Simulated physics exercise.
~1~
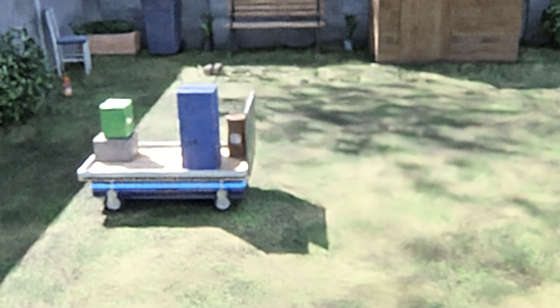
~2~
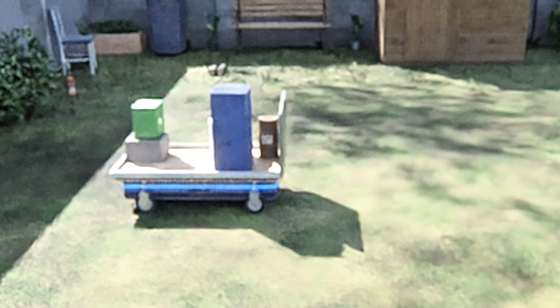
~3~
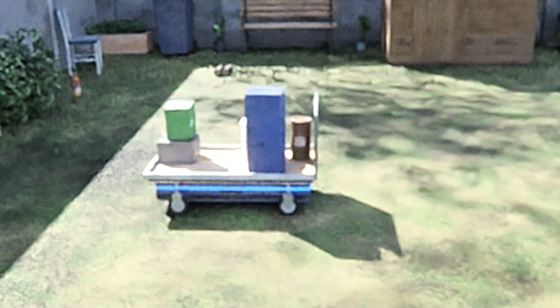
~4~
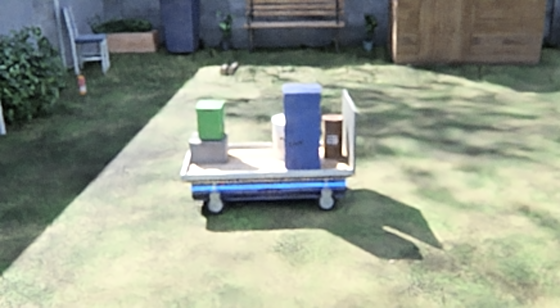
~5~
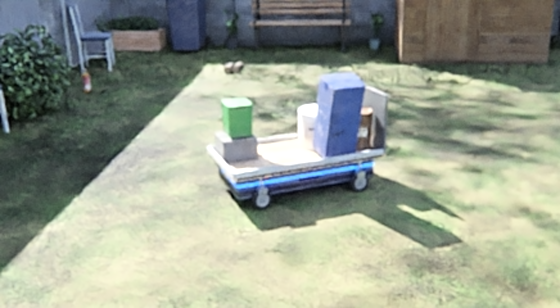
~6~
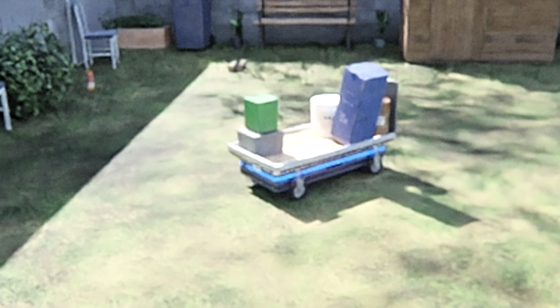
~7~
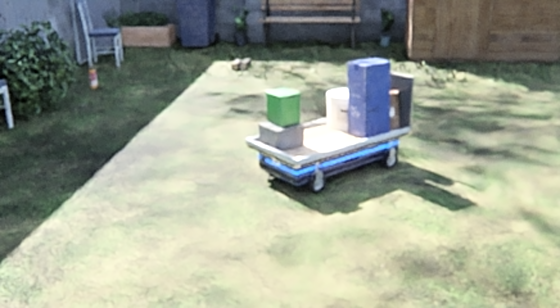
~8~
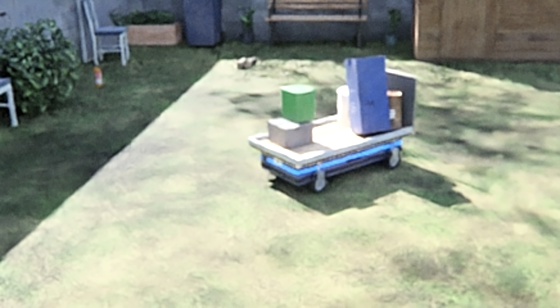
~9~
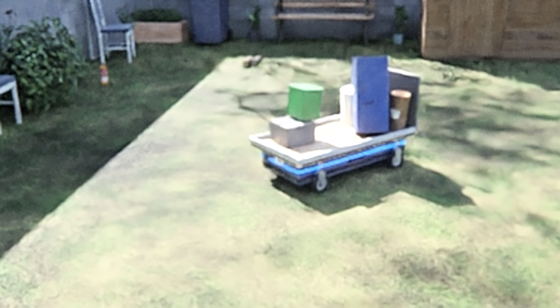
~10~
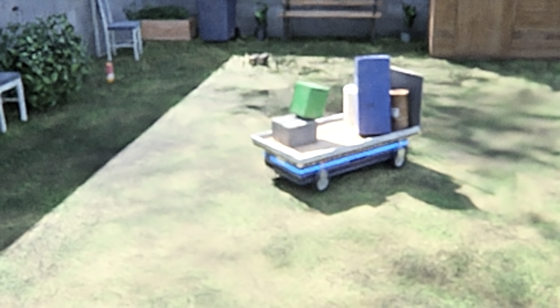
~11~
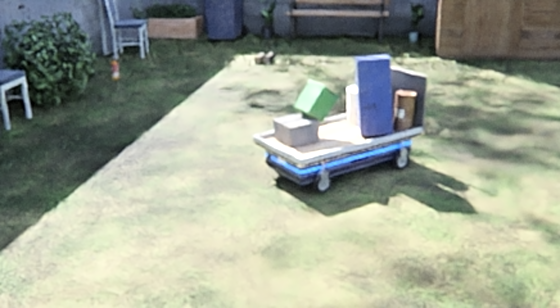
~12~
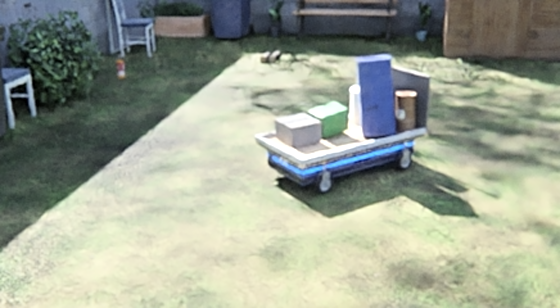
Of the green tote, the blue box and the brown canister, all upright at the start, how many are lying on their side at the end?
One of them ends up on its side, the green tote.
